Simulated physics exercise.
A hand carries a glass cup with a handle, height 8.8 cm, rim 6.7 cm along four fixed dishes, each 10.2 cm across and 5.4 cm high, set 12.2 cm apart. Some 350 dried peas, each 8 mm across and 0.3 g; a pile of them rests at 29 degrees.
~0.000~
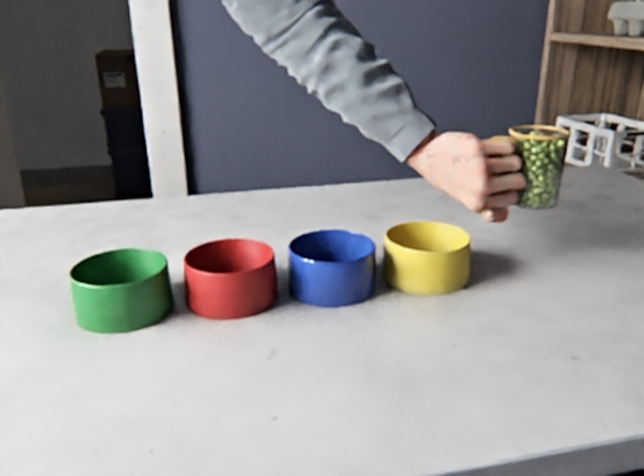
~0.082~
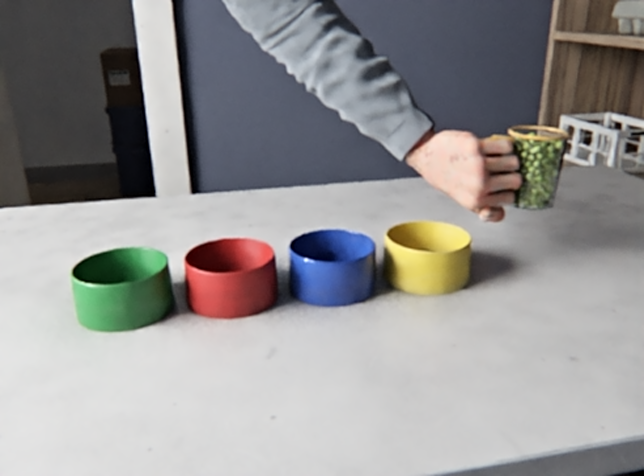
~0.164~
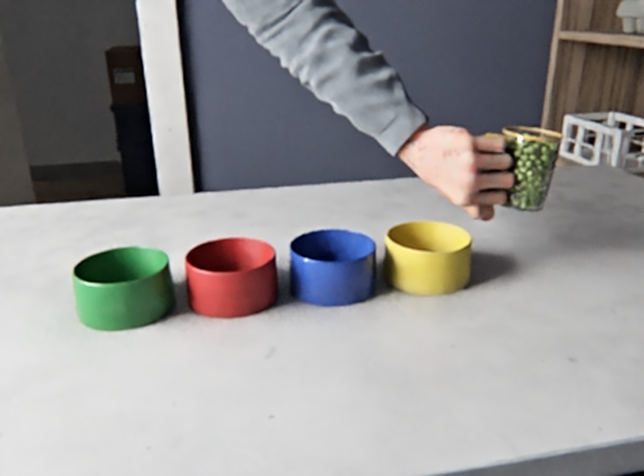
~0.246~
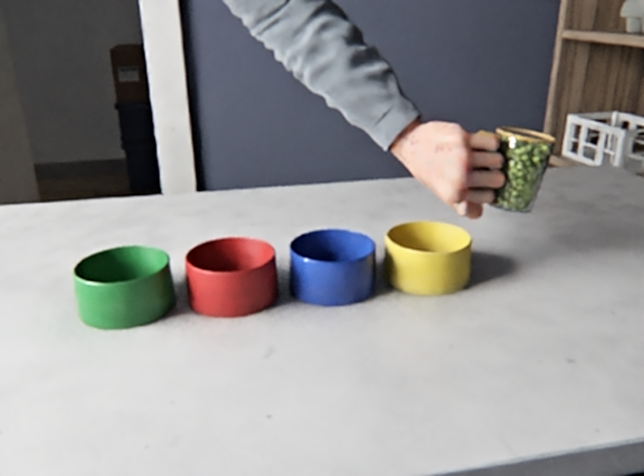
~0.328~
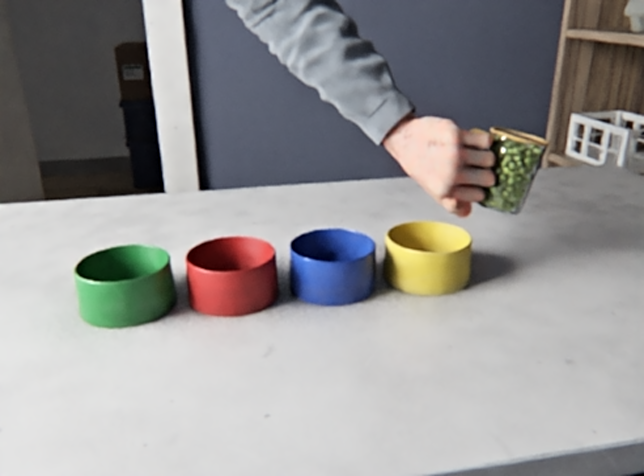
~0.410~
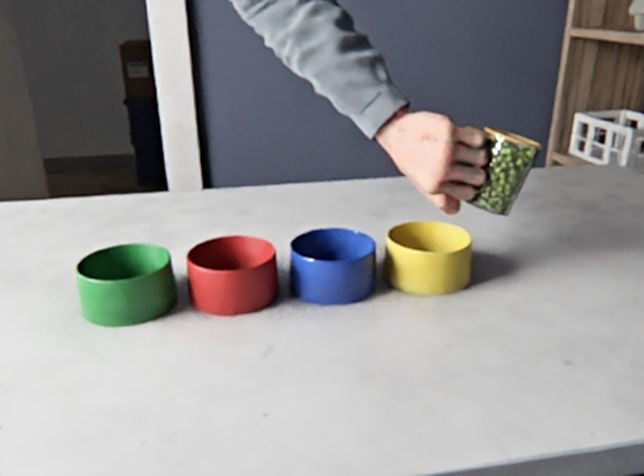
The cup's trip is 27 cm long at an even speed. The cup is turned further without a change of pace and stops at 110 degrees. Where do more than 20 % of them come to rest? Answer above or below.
Red: Below, blue: Above, green: Below, yellow: Below, counter: Above.
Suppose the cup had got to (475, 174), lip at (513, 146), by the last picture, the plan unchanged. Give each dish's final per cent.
Red 0; blue 40; green 0; yellow 0.
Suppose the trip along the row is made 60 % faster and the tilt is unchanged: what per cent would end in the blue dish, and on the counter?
In that case blue 40, counter 50.
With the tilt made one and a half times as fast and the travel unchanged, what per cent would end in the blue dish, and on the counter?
In that case blue 20; counter 30.
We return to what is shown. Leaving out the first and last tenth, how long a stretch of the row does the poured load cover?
Some 11 cm.
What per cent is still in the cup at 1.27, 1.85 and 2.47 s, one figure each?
In turn: 100, 95, 25.
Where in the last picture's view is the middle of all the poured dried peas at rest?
Near (367, 275).
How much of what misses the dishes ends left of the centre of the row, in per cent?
Roughly 0 per cent.
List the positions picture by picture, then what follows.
The first picture shows cup at (535, 168), tilt 0 degrees, lip at (564, 131), moved 0.0 cm; middle of the pieces at (535, 170); yellow dish at (427, 236); blue dish at (332, 246); red dish at (229, 256); green dish at (119, 266).
The second picture shows cup at (533, 168), tilt 1 degrees, lip at (563, 132), moved 0.4 cm; middle of the pieces at (533, 170).
The third picture shows cup at (525, 169), tilt 5 degrees, lip at (557, 135), moved 1.6 cm; middle of the pieces at (525, 171).
The fourth picture shows cup at (516, 170), tilt 9 degrees, lip at (550, 138), moved 2.8 cm; middle of the pieces at (516, 172).
The fifth picture shows cup at (508, 171), tilt 13 degrees, lip at (543, 141), moved 4.1 cm; middle of the pieces at (507, 173).
The sixth picture shows cup at (499, 172), tilt 17 degrees, lip at (536, 144), moved 5.3 cm; middle of the pieces at (498, 174); yellow dish at (429, 236); blue dish at (333, 244); red dish at (231, 253); green dish at (124, 261). Its pace works out near 50 degrees a second; the hand travels 15 cm a second.
After 1.27 s, tilt 60 degrees; cup holds 100 %.
After 1.85 s, tilt 89 degrees; cup holds 95 %.
After 2.47 s, tilt 110 degrees; cup holds 25 %, blue 30 %, yellow 5 %.
In the end, at 3.5 s, red 0 %, blue 45 %, green 0 %, yellow 5 %, counter 50 %.
